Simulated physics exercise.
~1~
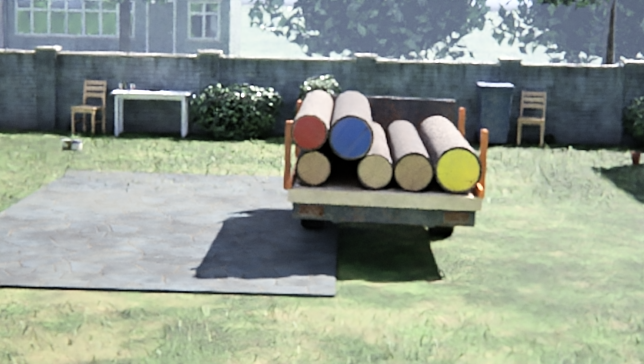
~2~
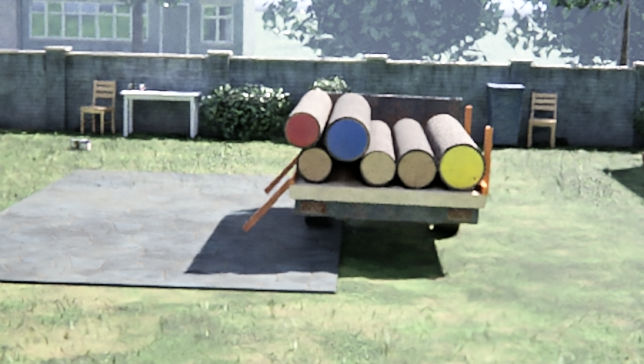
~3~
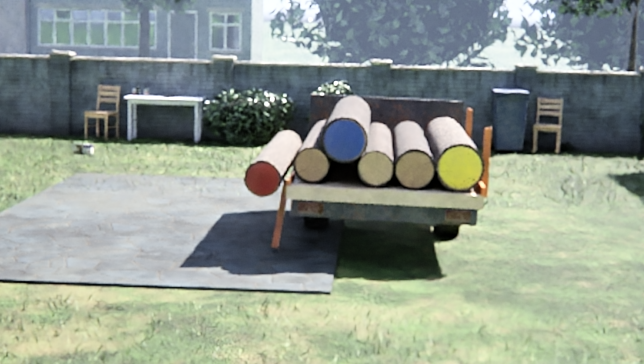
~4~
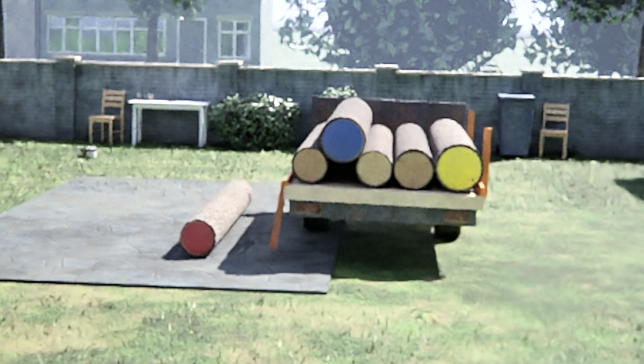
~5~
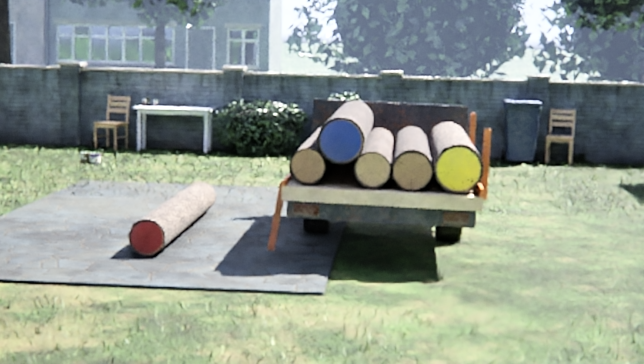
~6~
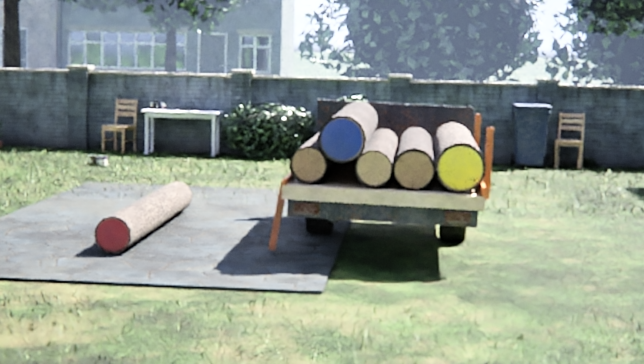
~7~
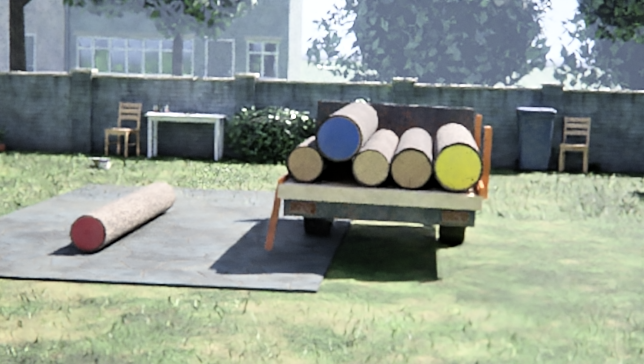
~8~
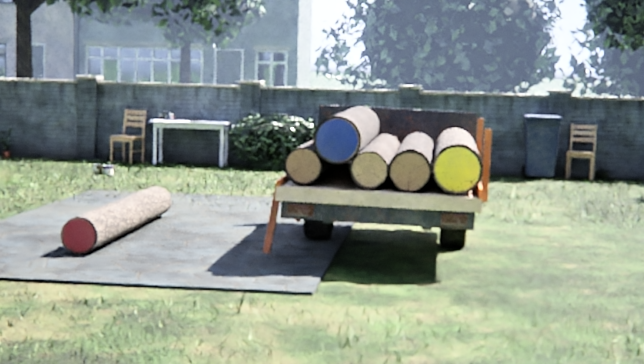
In this clip, the left posts of a parked trailer loaded with six logs swing down, and the red-ended log drops off the left side and rolls left across the grey slab, slowing near its left part, while the blue-ended, yellow-ended and other logs stay aboard.
